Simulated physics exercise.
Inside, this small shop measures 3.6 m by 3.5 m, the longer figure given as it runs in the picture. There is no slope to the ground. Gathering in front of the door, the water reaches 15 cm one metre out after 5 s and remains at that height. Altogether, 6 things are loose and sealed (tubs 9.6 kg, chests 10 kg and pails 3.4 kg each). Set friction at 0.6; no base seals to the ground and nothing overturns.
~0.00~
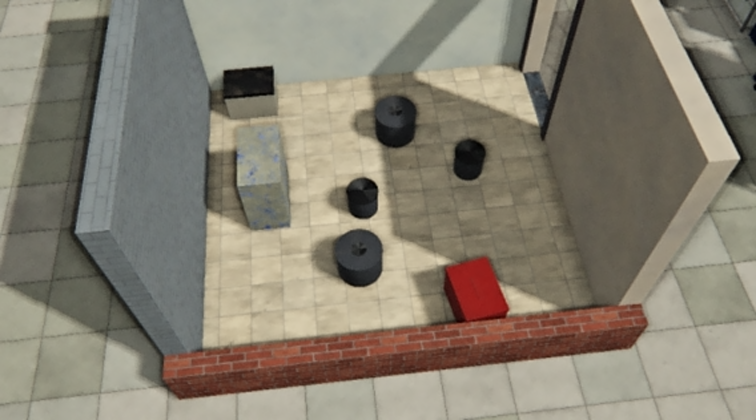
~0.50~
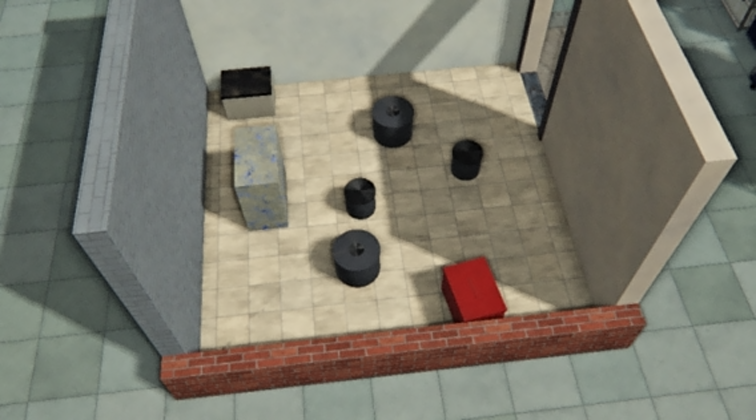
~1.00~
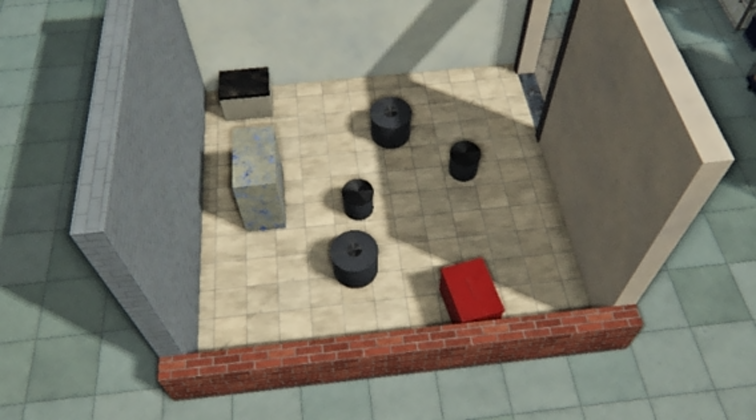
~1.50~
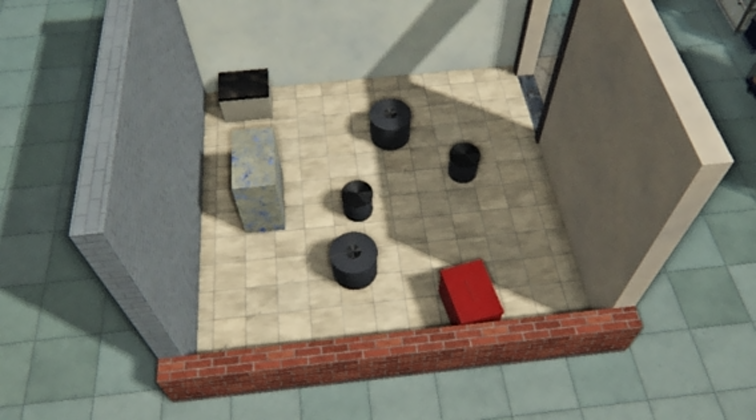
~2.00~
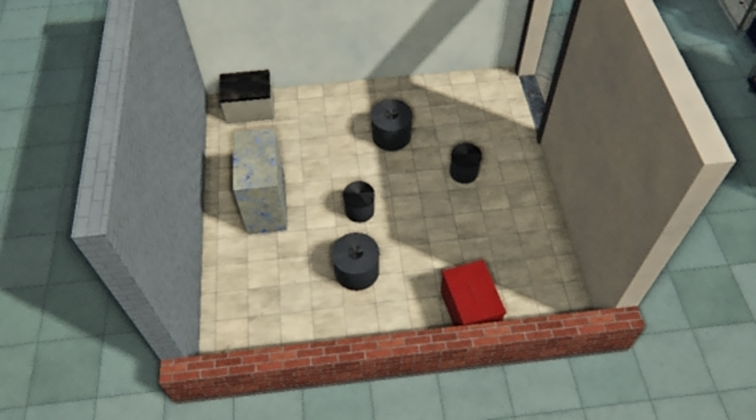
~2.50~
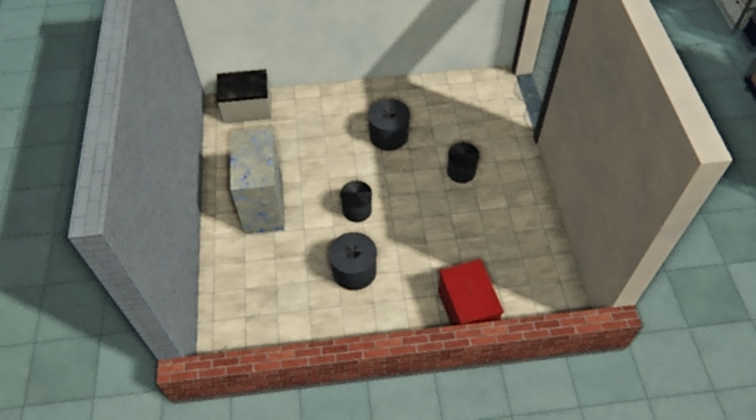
A small walled shop with a red chest and dark pails on its tiled floor stays still.
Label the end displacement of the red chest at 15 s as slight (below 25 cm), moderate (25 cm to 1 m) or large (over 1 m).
Moderate.
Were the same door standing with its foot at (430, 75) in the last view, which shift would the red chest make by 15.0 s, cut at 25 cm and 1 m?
Result for the red chest - displaced a long way.
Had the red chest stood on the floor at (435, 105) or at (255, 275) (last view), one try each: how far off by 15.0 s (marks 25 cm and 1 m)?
In that order: It goes a long way; it shifts a modest distance.
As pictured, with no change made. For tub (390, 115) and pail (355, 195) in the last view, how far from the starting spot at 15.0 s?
They've ended up 140 cm and 150 cm away, in that order.
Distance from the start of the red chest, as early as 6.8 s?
It has shifted about 0 cm.
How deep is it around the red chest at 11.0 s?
Roughly 3 cm at that moment.
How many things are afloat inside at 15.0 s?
The count is 6.
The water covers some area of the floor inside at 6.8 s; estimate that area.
The covered patch comes to about 8.0 m2.
After 3.5 s the red chest is near (471, 290), 0.0 m from its start, aground; 0 afloat.
After 6.8 s the red chest is near (471, 290), 0.0 m from its start, aground; 0 afloat.
After 11.0 s the red chest is near (471, 290), 0.0 m from its start, aground; 2 afloat.
After 15.0 s the red chest is near (551, 275), 0.7 m from its start, afloat; 6 afloat.
